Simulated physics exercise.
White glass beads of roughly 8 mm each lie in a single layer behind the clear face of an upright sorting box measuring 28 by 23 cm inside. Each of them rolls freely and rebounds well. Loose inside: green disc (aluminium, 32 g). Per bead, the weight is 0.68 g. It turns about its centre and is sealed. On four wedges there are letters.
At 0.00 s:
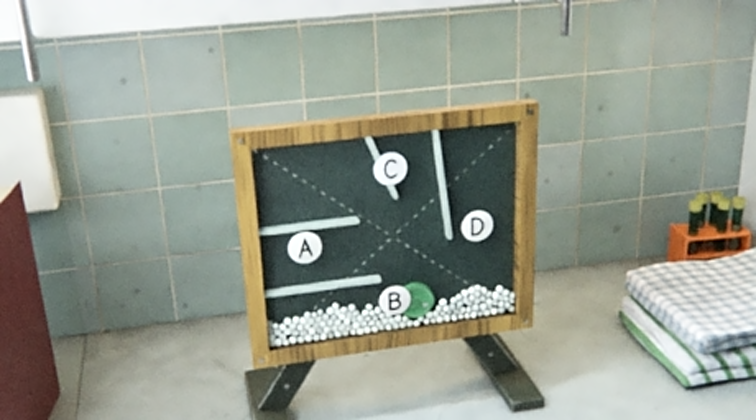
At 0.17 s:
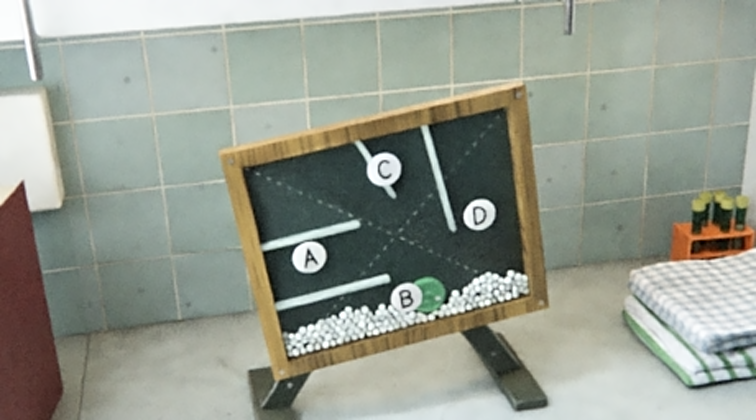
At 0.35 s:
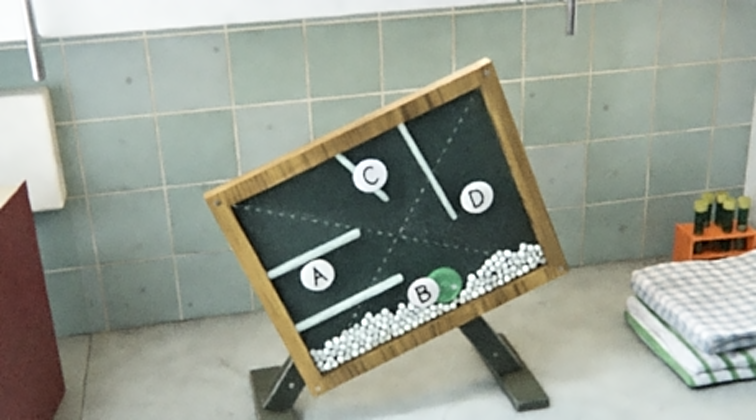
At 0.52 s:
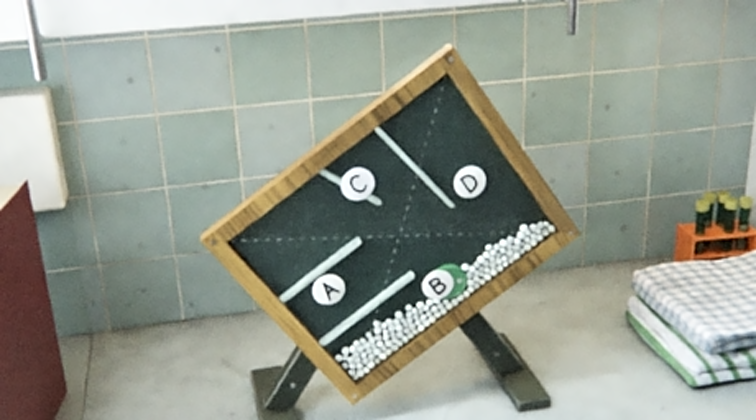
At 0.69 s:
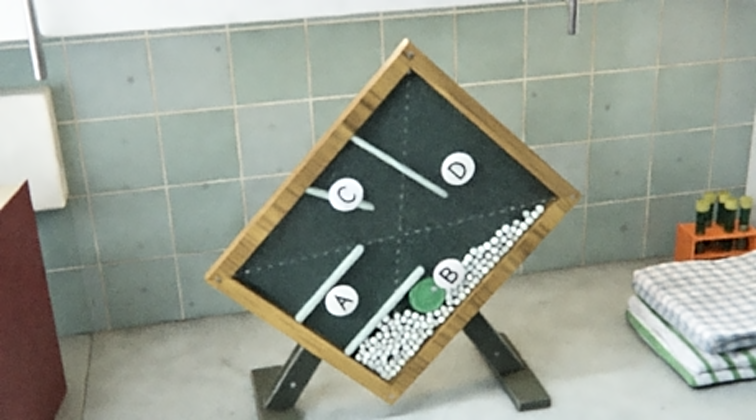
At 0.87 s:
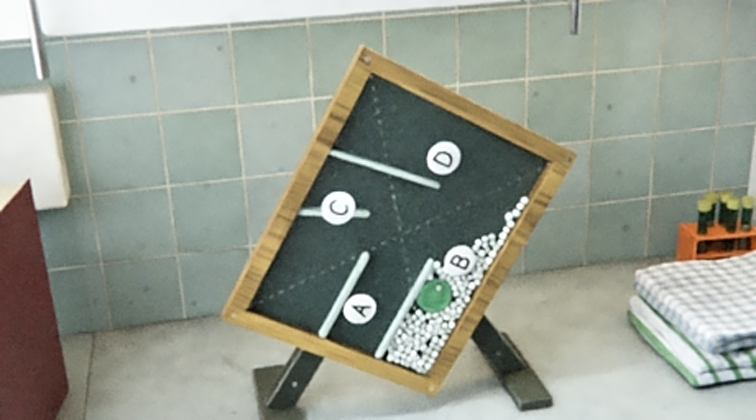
A wood-framed, clear-faced box turns steadily anticlockwise on its dark stand on a countertop, while the white beads inside shift and bank along its lower side and the green disc among them moves slightly, ending beside a pale wall.
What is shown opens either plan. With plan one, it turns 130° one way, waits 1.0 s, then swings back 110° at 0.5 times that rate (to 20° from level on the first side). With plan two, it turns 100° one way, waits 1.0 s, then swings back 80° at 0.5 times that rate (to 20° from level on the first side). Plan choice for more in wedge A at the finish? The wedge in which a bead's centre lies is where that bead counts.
One.
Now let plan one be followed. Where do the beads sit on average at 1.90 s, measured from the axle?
Roughly 10 centimetres to the right and 2 centimetres below.
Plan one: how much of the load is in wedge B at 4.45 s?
50 %.
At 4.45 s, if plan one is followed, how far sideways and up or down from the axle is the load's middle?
Right: About 4 cm; below: About 10 cm.
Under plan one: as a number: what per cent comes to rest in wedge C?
I'd estimate close to 0 per cent.
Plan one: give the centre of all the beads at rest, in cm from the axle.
Left: About 6 cm; below: About 10 cm.
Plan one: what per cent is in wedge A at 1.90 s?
Roughly 45 %.
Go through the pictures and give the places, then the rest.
Level; about 130 beads; beads' middle (391, 317); highest (336, 306); green disc (416, 301); A (305, 248), B (395, 301), C (390, 169), D (477, 226), in the first frame.
Turned 7° anticlockwise; beads' middle (405, 314); highest (489, 276), in the second frame.
Turned 21° anticlockwise; beads' middle (426, 308); highest (524, 247); wall ends (453, 216), (357, 233), (400, 278), (385, 198), in the third frame.
Turned 33° anticlockwise; beads' middle (437, 303); highest (540, 225); green disc (449, 282), in the fourth frame.
Turned 46° anticlockwise; beads' middle (434, 307); highest (540, 209), in the fifth frame.
Turned 59° anticlockwise; beads' middle (444, 305); highest (525, 201); green disc (434, 295); A (360, 309), B (460, 261), C (338, 208), D (444, 158), in the sixth frame.
Plan one. After 1.90 s, it stands 130° anticlockwise; the beads' middle is 10 cm right of and 2 cm below the centre; A 45 %, B 55 %.
After 4.45 s, it stands 75° anticlockwise; the beads' middle is 4 cm right of and 10 cm below the centre; A 50 %, B 50 %.
After 6.01 s, it stands 20° anticlockwise; the beads' middle is 6 cm left of and 10 cm below the centre; A 50 %, B 50 %.
All still by 6.5 s, it stands 20° anticlockwise; A 50 %, B 50 %, C 0 %, D 0 %.
Plan two would end with A 40 %, B 60 %, C 0 %, D 0 %.
